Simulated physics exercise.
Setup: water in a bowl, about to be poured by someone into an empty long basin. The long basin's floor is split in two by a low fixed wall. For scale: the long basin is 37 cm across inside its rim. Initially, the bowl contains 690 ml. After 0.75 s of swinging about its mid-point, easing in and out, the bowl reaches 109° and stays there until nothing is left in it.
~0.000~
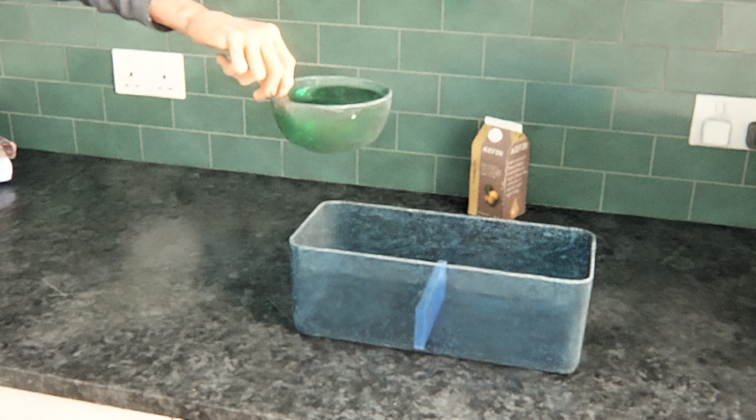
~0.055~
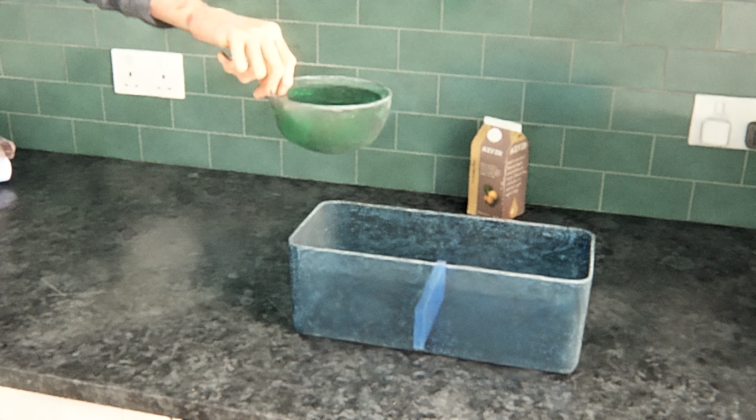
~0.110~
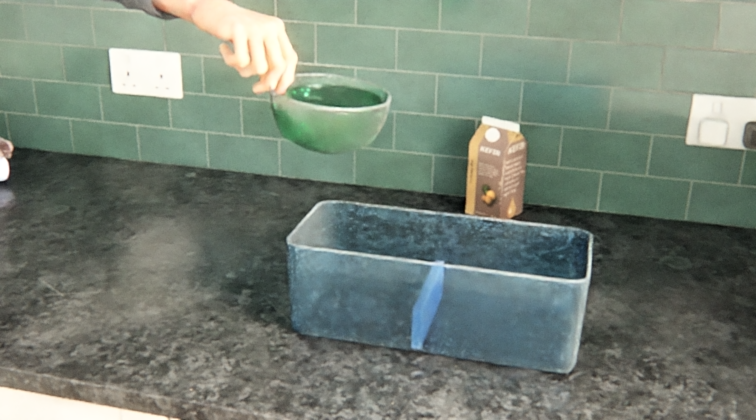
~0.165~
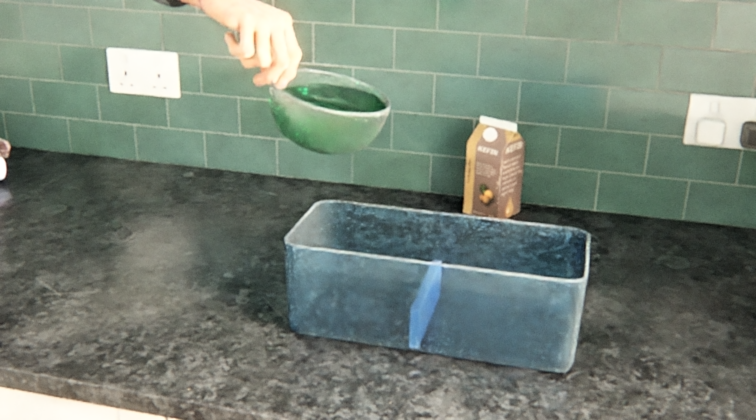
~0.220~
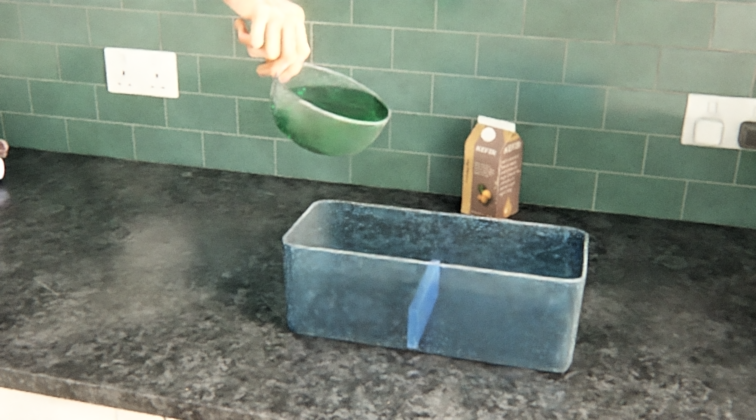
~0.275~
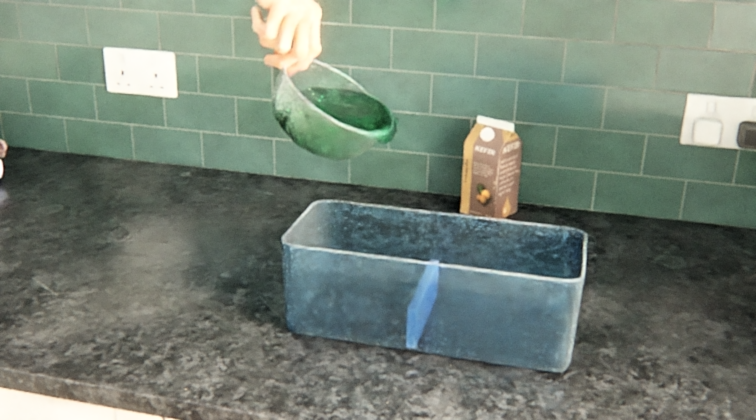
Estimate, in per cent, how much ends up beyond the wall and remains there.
Roughly 48 % ends up beyond the wall.
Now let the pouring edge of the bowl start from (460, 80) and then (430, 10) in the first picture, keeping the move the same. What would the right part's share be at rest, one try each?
Respectively about 90 and 90 percent.
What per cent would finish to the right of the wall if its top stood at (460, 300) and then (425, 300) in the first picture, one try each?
The first try gives 10 percent and the second 60 percent.
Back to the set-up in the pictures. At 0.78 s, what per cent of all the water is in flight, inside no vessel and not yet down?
Close to 3 per cent.
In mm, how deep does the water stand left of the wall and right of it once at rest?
I'd expect close to 14 mm on the left and close to 12 mm on the right.
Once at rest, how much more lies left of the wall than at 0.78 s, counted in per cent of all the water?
It comes to about 1 per cent.
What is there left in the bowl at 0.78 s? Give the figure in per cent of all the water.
I'd estimate some 0 per cent.
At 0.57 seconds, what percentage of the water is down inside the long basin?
Near 50 in a hundred.
Then, 0.57 s in, the tilt is 94° and 14 per cent is still to pour, 16 is left of the wall and 35 right of it.
Then, 0.78 s in, the tilt is 109° and 0 per cent is still to pour, 50 is left of the wall and 47 right of it.
Then, 1.01 s in, the tilt is 109° and 0 per cent is still to pour, 51 is left of the wall and 47 right of it.
Then, 1.25 s in, the tilt is 109° and 0 per cent is still to pour, 51 is left of the wall and 47 right of it.
Finally, 51 per cent lies left of the wall, 48 right of it and 1 outside.
